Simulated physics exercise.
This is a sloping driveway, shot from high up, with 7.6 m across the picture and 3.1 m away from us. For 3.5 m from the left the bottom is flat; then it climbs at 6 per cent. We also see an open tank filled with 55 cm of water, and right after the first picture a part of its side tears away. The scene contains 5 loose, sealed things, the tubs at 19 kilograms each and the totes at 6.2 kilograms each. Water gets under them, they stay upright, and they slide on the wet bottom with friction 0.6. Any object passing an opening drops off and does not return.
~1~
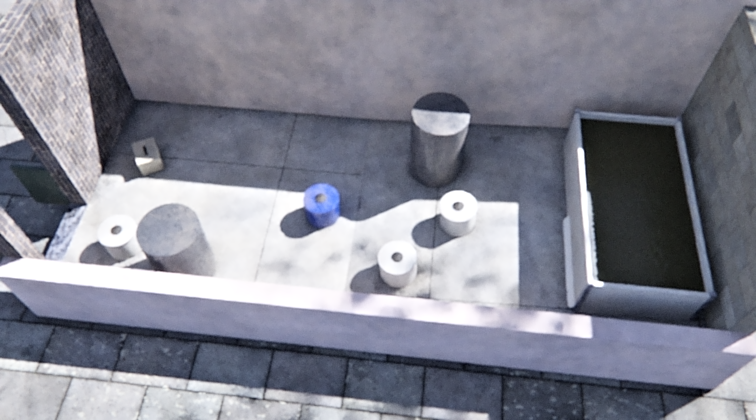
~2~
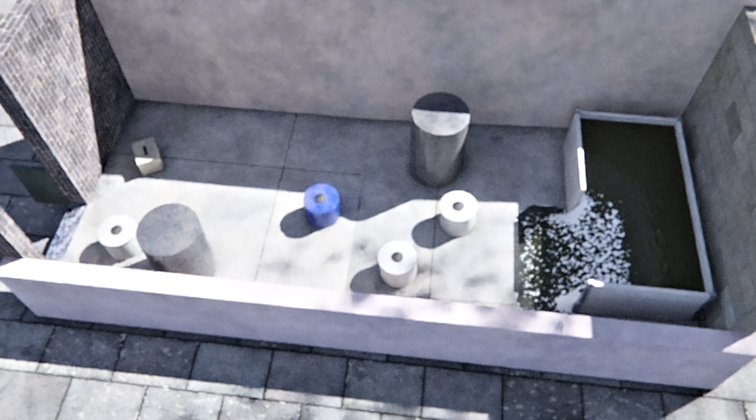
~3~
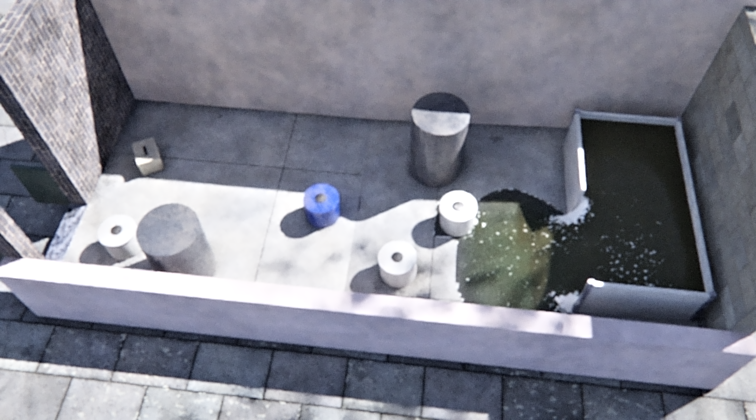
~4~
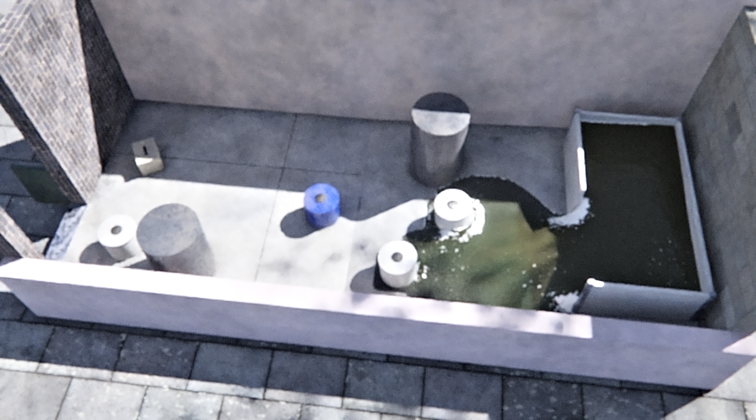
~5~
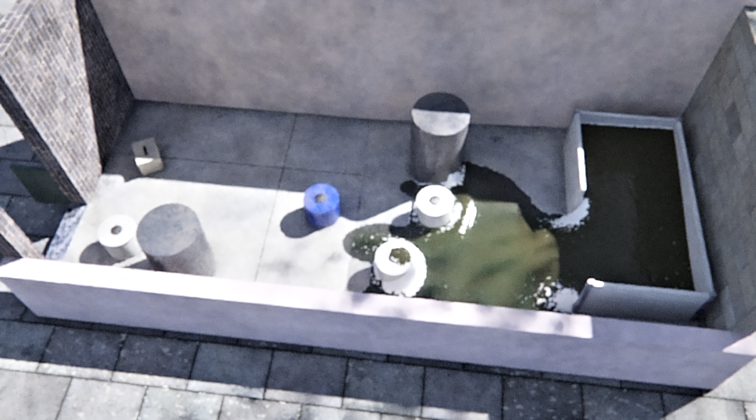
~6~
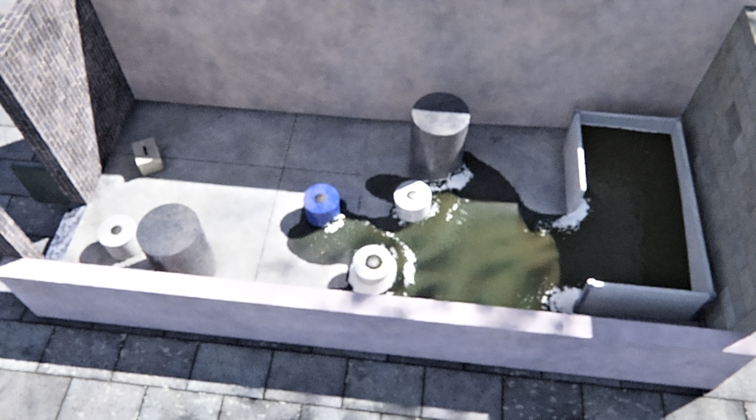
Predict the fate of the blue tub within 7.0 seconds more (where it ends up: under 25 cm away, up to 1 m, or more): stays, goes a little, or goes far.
Goes far.
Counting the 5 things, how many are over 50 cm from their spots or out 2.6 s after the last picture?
My count gives 4.
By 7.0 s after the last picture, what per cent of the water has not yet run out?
86 % or so.
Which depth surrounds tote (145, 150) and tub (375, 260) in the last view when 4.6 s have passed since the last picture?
19 and 17 cm.
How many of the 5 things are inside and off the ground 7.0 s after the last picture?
The count is 1.
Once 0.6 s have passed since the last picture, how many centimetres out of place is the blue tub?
10 cm, give or take.
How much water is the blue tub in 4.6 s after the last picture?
Around 14 cm.
Then, 0.6 s after the last picture the blue tub is near (314, 197), 0.1 m from its start, aground; 0 of 5 are out; 0 afloat.
Then, 2.6 s after the last picture the blue tub is near (196, 109), 2.3 m from its start, aground; 0 of 5 are out; 2 afloat.
Then, 4.6 s after the last picture the blue tub is near (268, 104), 1.8 m from its start, afloat; 0 of 5 are out; 3 afloat.
Then, 7.0 s after the last picture the blue tub is near (372, 126), 1.3 m from its start, aground; 1 of 5 are out; 1 afloat.
